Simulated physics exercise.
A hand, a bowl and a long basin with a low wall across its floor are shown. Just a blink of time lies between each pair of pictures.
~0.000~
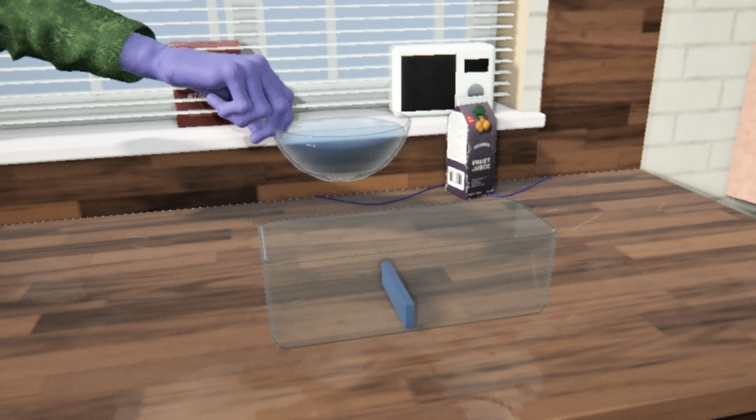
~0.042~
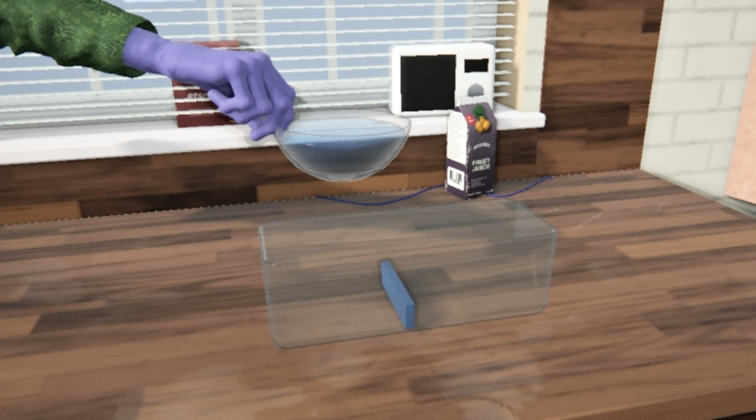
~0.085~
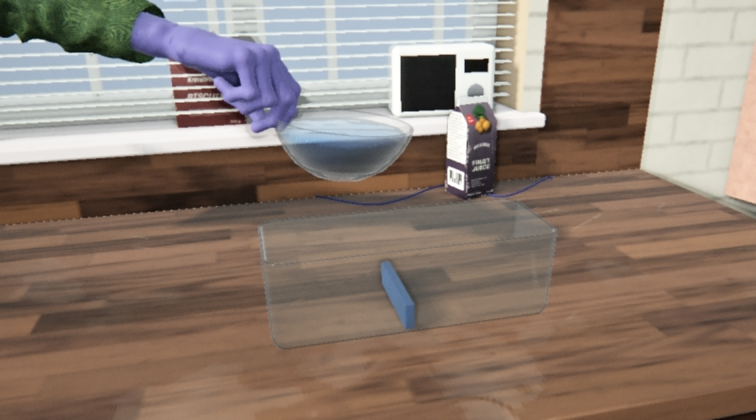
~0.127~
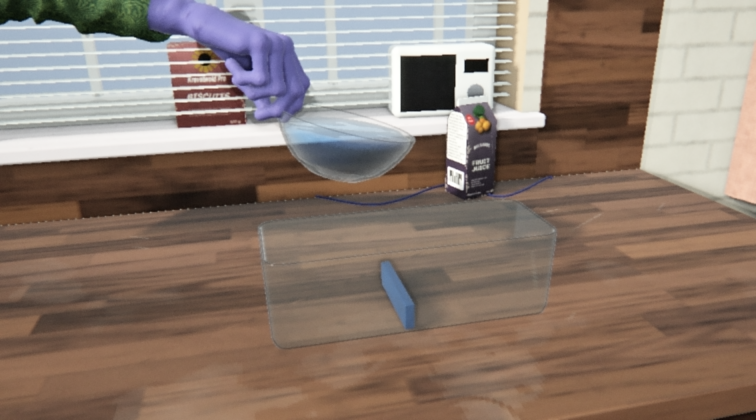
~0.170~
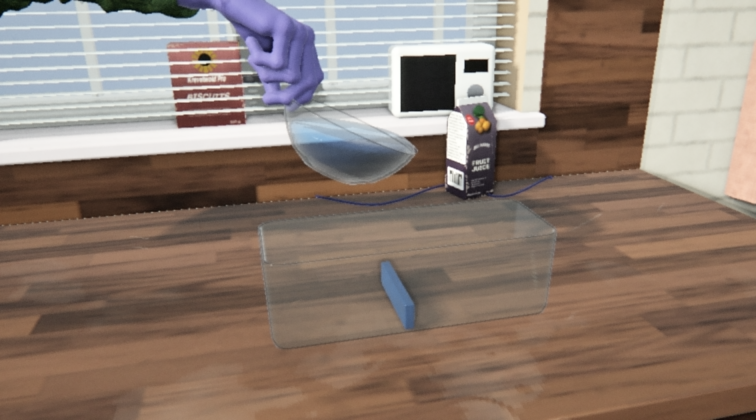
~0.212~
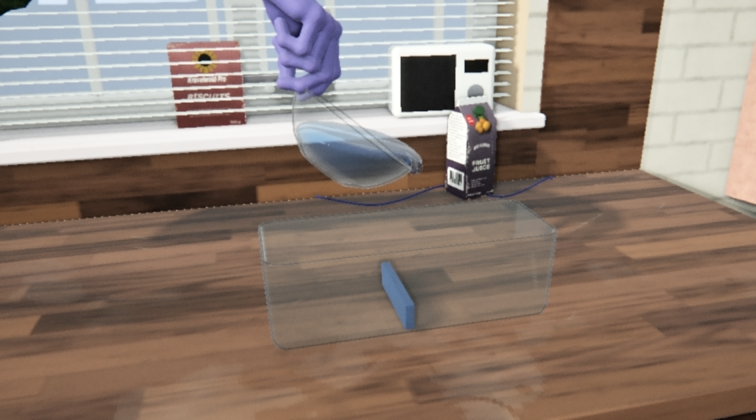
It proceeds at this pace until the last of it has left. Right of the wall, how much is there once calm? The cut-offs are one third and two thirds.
Beyond two thirds.
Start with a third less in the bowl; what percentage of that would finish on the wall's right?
Some 80 parts in a hundred, give or take.
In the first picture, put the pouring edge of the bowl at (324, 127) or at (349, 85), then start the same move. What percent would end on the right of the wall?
35 and 45 per cent.
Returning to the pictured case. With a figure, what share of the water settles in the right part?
Share approx. 75 per cent.
A moment on, the bowl is tipped right over and 0 per cent is still to pour, 11 is left of the wall and 85 right of it.
Next, the bowl is tipped right over and 0 per cent is still to pour, 14 is left of the wall and 64 right of it.
Then the bowl is tipped right over and 0 per cent is still to pour, 17 is left of the wall and 78 right of it.
Later the bowl is tipped right over and 0 per cent is still to pour, 20 is left of the wall and 75 right of it.
At rest 22 per cent lies left of the wall, 74 right of it and 5 outside.
